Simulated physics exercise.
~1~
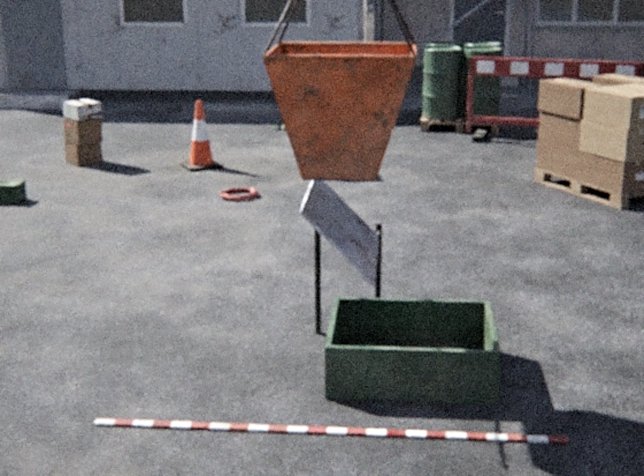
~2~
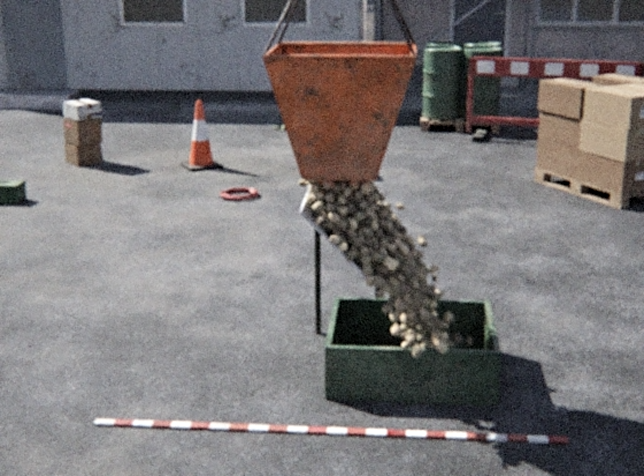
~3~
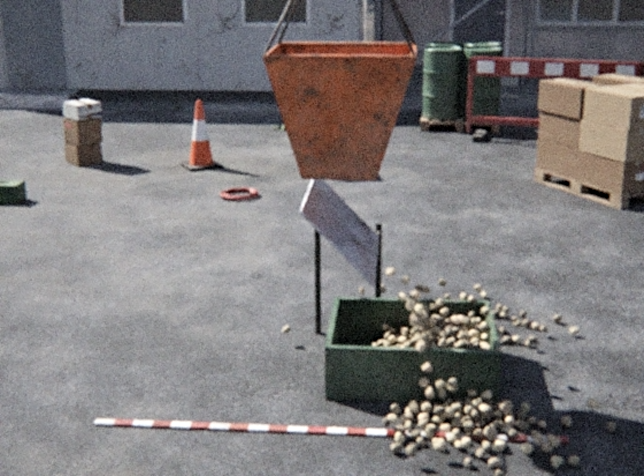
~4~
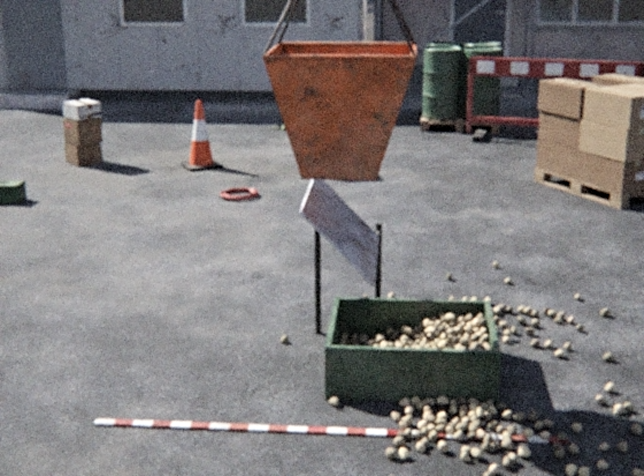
A heap of pale, rounded stones poured out of the bottom of a hanging orange skip, slid down a sloping metal plate to the right and mostly landed in a green bin, while the rest spilled and scattered across the ground in front and to the right.
